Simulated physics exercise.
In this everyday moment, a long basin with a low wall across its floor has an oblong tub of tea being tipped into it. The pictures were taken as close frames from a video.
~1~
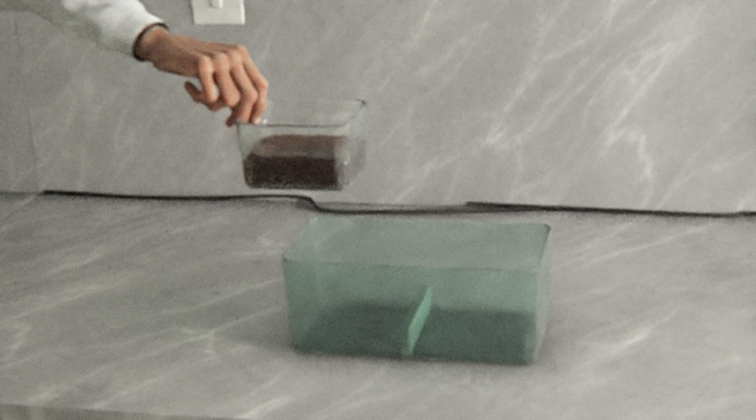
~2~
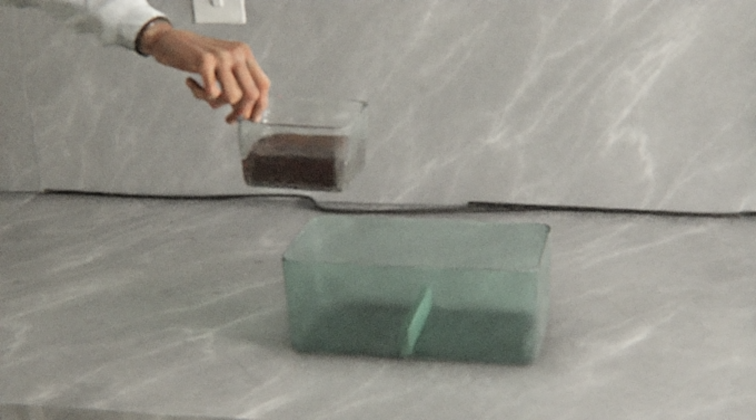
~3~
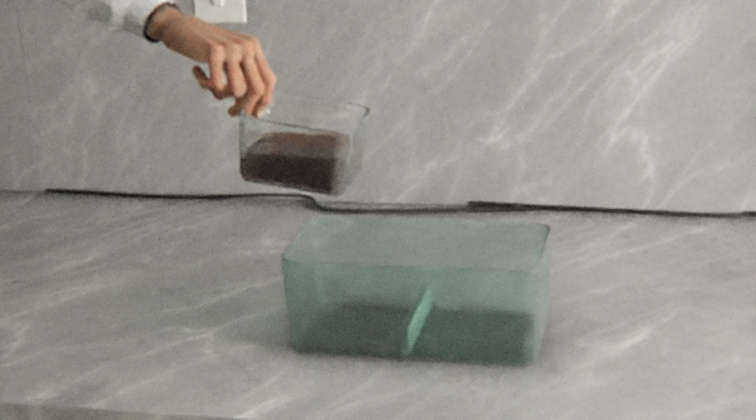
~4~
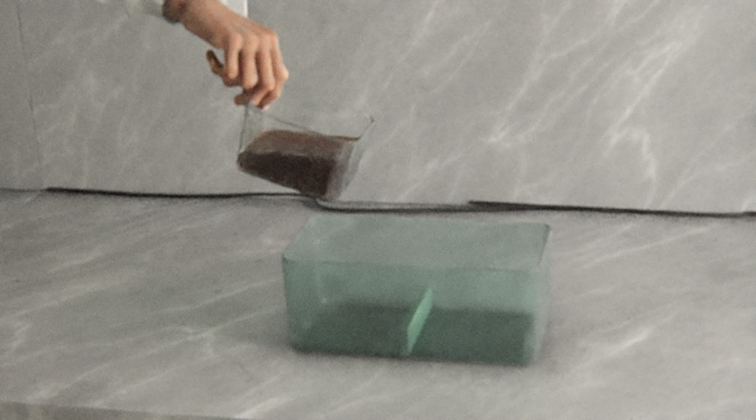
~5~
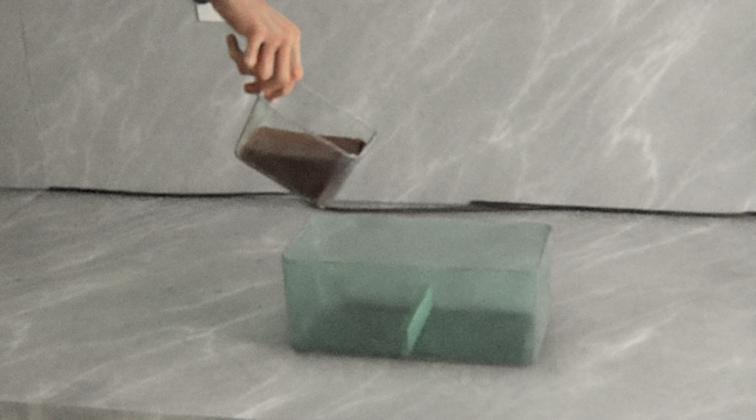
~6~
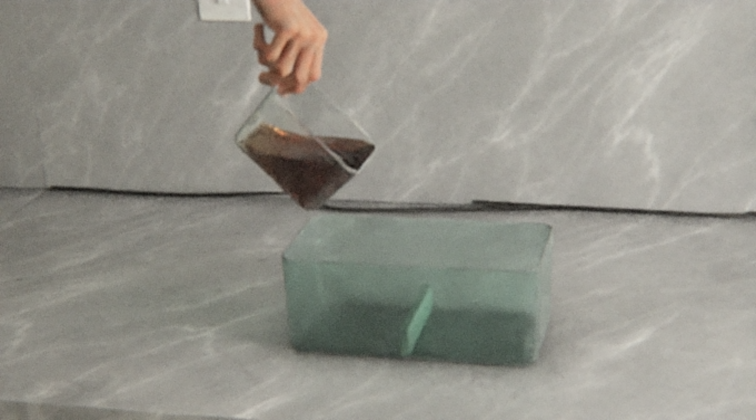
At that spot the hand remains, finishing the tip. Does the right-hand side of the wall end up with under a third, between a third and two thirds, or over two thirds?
Short of a third.
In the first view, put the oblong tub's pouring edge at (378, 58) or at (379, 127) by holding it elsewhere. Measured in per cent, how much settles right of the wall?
About 85 and 60 per cent.
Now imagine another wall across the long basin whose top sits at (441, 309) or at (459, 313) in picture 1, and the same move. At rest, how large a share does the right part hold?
10 % then 15 %.
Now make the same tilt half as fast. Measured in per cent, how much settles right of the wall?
About 35 %.
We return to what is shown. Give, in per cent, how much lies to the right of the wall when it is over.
Close to 25 in a hundred.
A moment on, the oblong tub is tipped on its side and 36 per cent is still to pour, 25 is left of the wall and 7 right of it.
Next, the oblong tub is tipped on its side and 18 per cent is still to pour, 51 is left of the wall and 24 right of it.
Then the oblong tub is tipped on its side and 5 per cent is still to pour, 65 is left of the wall and 25 right of it.
Later the oblong tub is tipped on its side and 2 per cent is still to pour, 71 is left of the wall and 25 right of it.
At rest 74 per cent lies left of the wall, 25 right of it and 1 outside.
